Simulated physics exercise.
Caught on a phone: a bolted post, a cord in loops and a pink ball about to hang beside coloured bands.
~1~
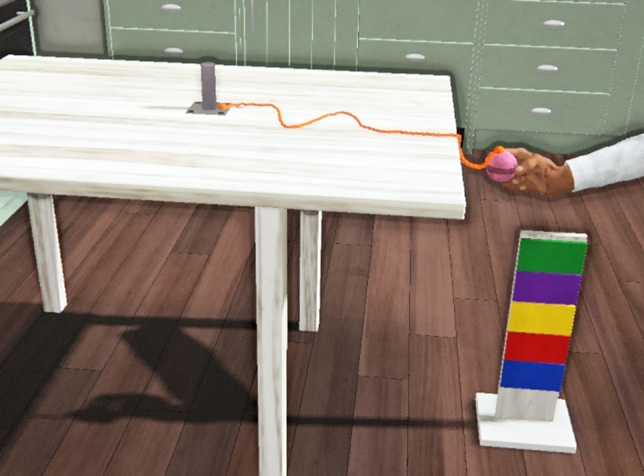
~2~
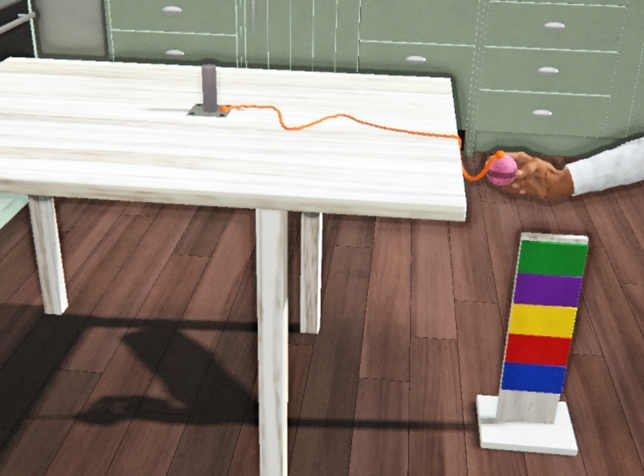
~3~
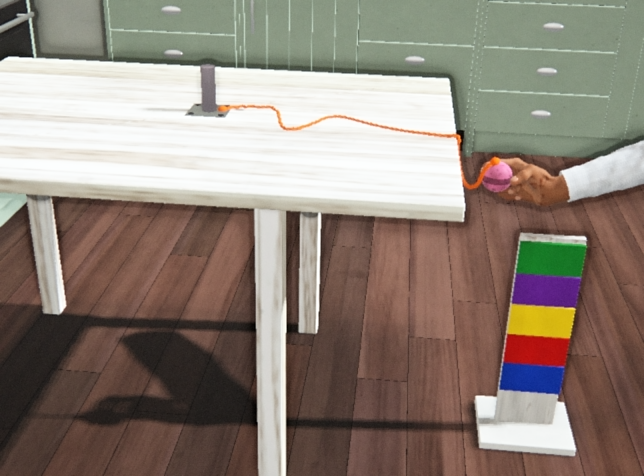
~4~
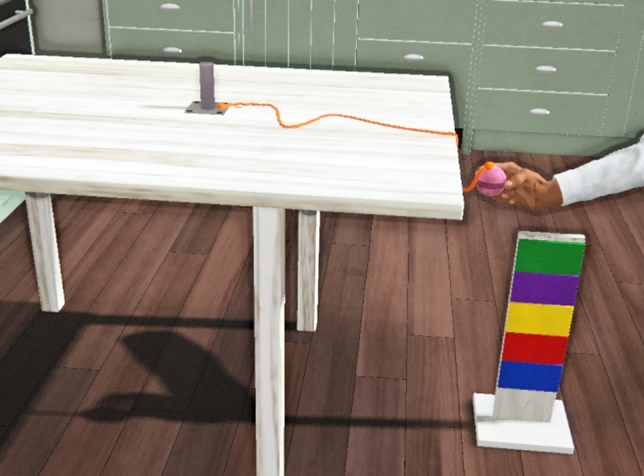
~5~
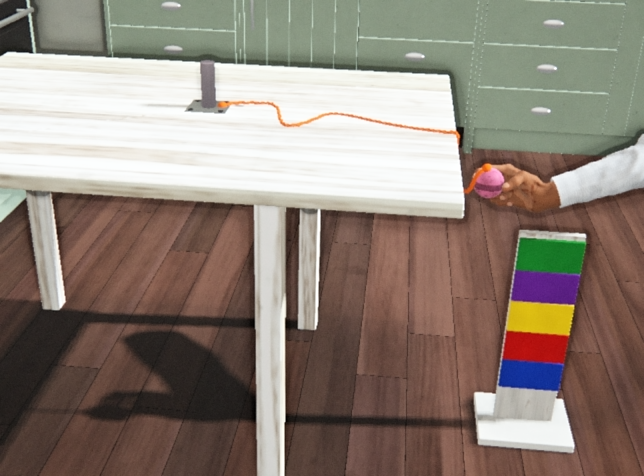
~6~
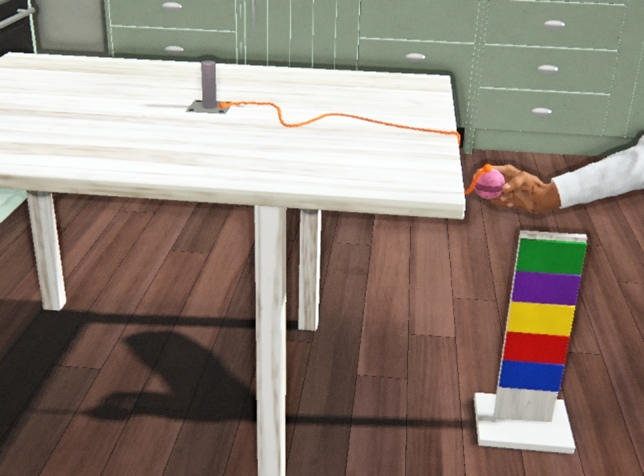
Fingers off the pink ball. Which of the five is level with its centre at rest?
Its centre hangs level with the yellow band.
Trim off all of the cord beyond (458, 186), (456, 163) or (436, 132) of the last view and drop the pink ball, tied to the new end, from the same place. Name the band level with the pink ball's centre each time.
It would be purple; green; higher than all five.
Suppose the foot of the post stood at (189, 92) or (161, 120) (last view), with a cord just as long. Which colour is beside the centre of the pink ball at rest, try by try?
Try by try: Purple; purple.
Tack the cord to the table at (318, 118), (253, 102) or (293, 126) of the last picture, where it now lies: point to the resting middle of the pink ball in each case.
In that order: (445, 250), (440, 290) and (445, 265).
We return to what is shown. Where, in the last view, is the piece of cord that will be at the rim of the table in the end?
That spot is around (373, 121).
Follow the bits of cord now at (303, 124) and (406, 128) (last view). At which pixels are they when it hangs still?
They go to (368, 119) and to (454, 164).
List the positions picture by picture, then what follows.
The first frame shows pink ball (501, 166); green (552, 257); purple (547, 289); yellow (542, 319); red (537, 349); blue (532, 377).
The second frame shows pink ball (502, 170); cord through (252, 107) (283, 124) (326, 119) (384, 128) (458, 144).
The third frame shows pink ball (497, 177).
The fourth frame shows pink ball (491, 181); cord through (249, 104) (281, 122) (323, 117) (392, 127) (455, 152).
The fifth frame shows pink ball (489, 183).
The sixth frame shows pink ball (489, 183); cord through (251, 103) (282, 121) (325, 116) (395, 126) (456, 153).
Soon after, ball near (419, 305); level with yellow.
After that, ball near (453, 306); level with yellow.
In the end, ball near (440, 303); level with yellow. Its middle rests at the yellow band.
